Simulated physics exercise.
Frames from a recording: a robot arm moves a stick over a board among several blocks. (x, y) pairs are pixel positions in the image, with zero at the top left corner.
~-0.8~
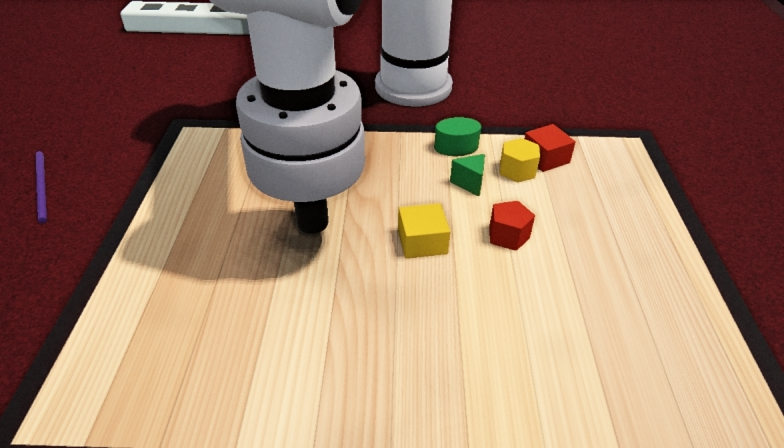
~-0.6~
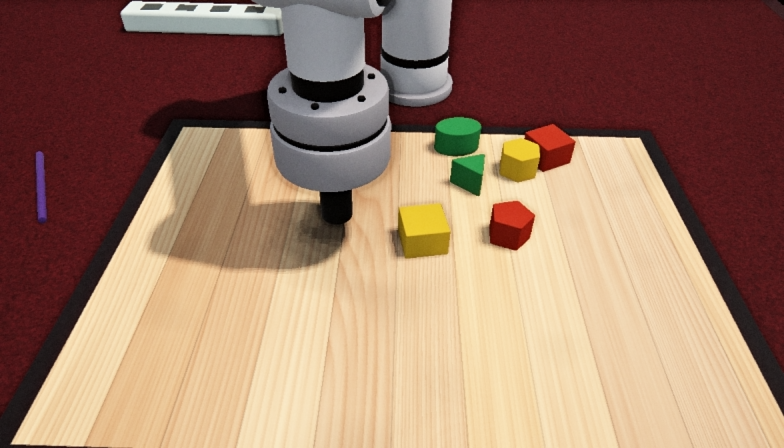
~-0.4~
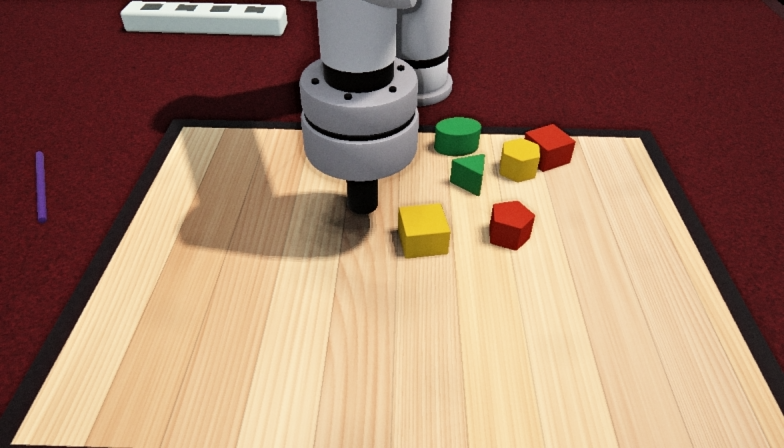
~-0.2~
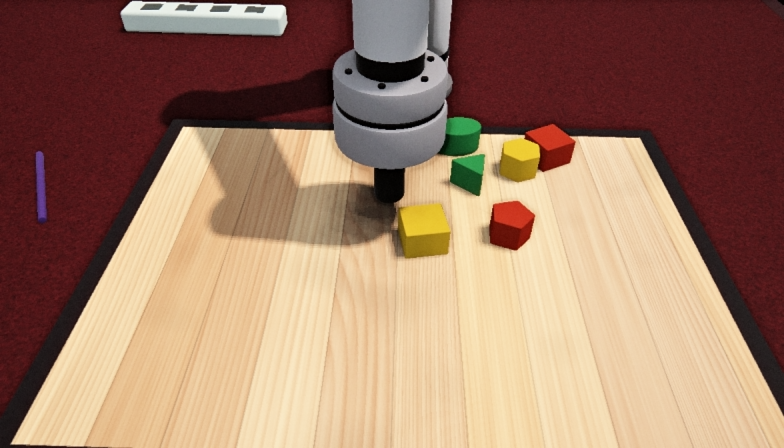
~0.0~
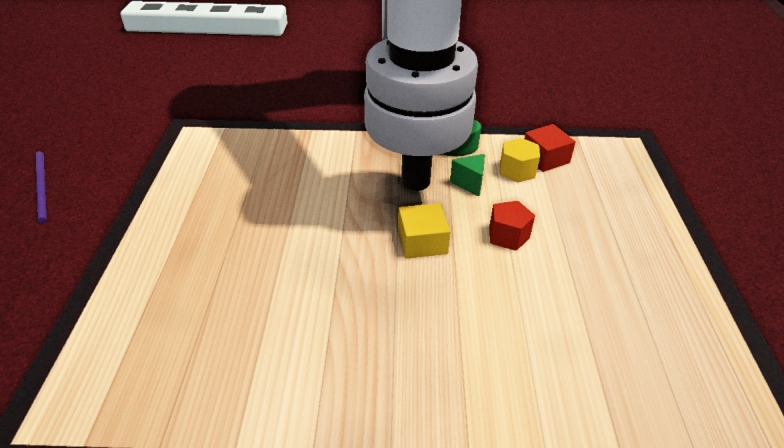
Robot arm moving a short black stick rightward and toward the back over a wooden board, passing behind a yellow block.
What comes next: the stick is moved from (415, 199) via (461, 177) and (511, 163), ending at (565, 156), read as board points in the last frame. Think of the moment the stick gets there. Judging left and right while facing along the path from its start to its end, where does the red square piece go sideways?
The shift is rightward.
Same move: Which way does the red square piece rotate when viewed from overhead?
From above, it turns counterclockwise.
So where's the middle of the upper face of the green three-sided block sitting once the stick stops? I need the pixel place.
It ends at (503, 162).
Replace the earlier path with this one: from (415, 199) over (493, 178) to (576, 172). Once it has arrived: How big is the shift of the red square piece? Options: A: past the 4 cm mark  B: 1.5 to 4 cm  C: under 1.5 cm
My answer is option A.
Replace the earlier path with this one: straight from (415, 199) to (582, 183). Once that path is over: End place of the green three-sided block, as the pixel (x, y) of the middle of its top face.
The middle of its upper face should be somewhere near (493, 155).
What follows on the original path. One third of the way, stick (463, 161); green three-sided block (489, 160), turned 60° clockwise.
Two thirds of the way, stick (515, 148); green three-sided block (503, 162), turned 105° clockwise; yellow hexagon (544, 152), turned 25° clockwise; red square piece (562, 135), turned 25° anticlockwise.
At the end, stick (569, 141); green elliptical block still; green three-sided block (503, 162), turned 105° clockwise; yellow hexagon (558, 155), turned 70° clockwise; red square piece (606, 131), turned 25° anticlockwise.
